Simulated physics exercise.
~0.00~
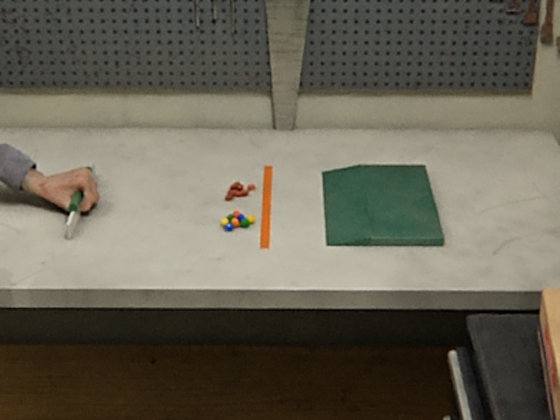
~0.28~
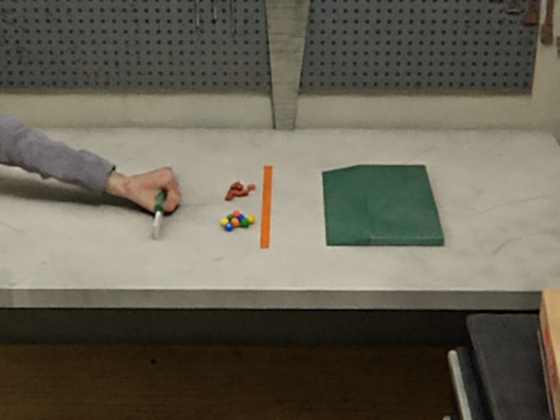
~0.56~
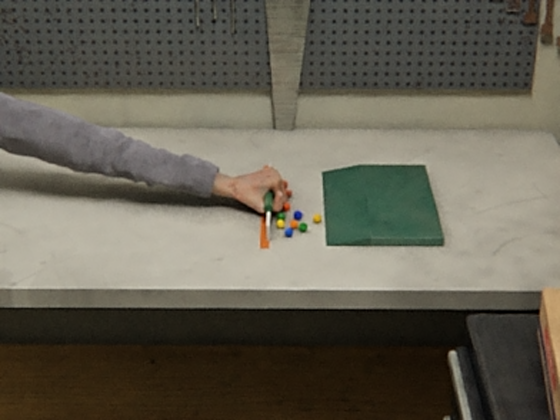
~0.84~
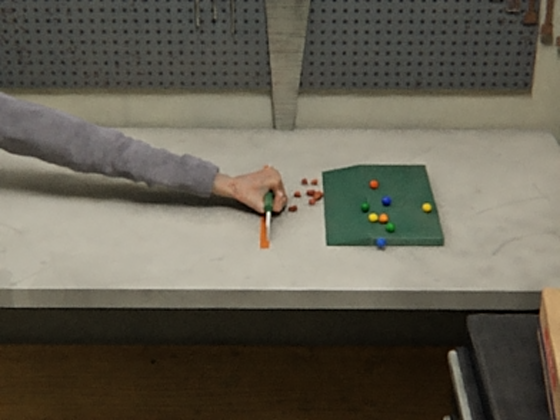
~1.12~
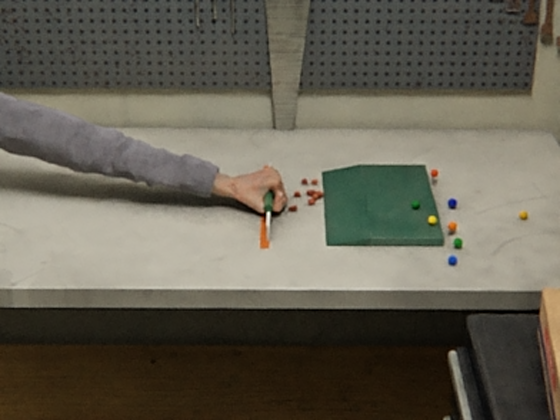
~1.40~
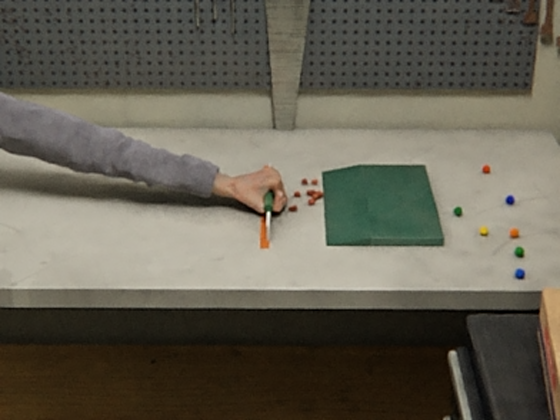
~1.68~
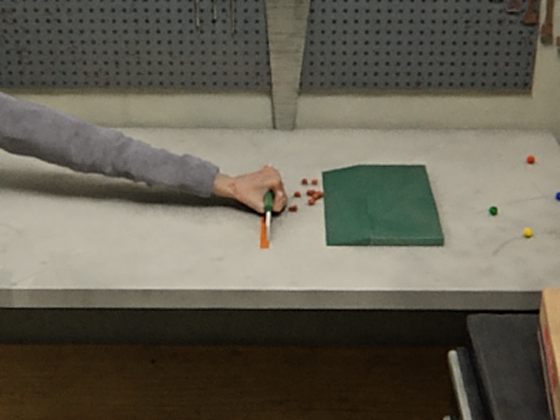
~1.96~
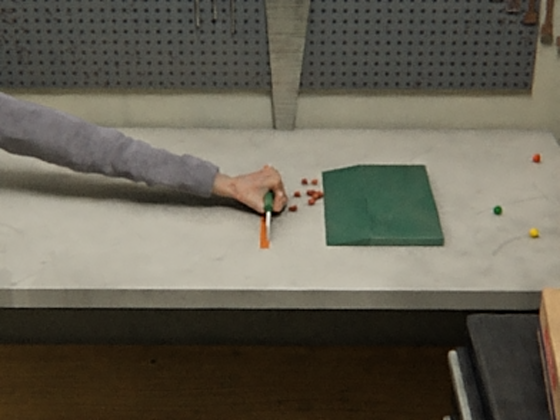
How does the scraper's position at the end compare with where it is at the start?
At the start the scraper is near the left side of the bench, well short of the two heaps. By the end it is farther right, held still at the orange tape.
A hand in a grey sleeve holds a green-handled scraper at the left of a pale workbench, seen from the front and above, with grey pegboard behind. Ahead of it lie a heap of reddish-brown bits and a nearer heap of colourful balls, then an orange tape strip and a green ramp and slab. The hand slides the scraper right, pushes both heaps over the tape and stops there. The balls roll up across the green slab and onto the bench beyond, some leaving view at the right. The reddish bits stay scattered short of the ramp, while three balls remain visible at the far right.
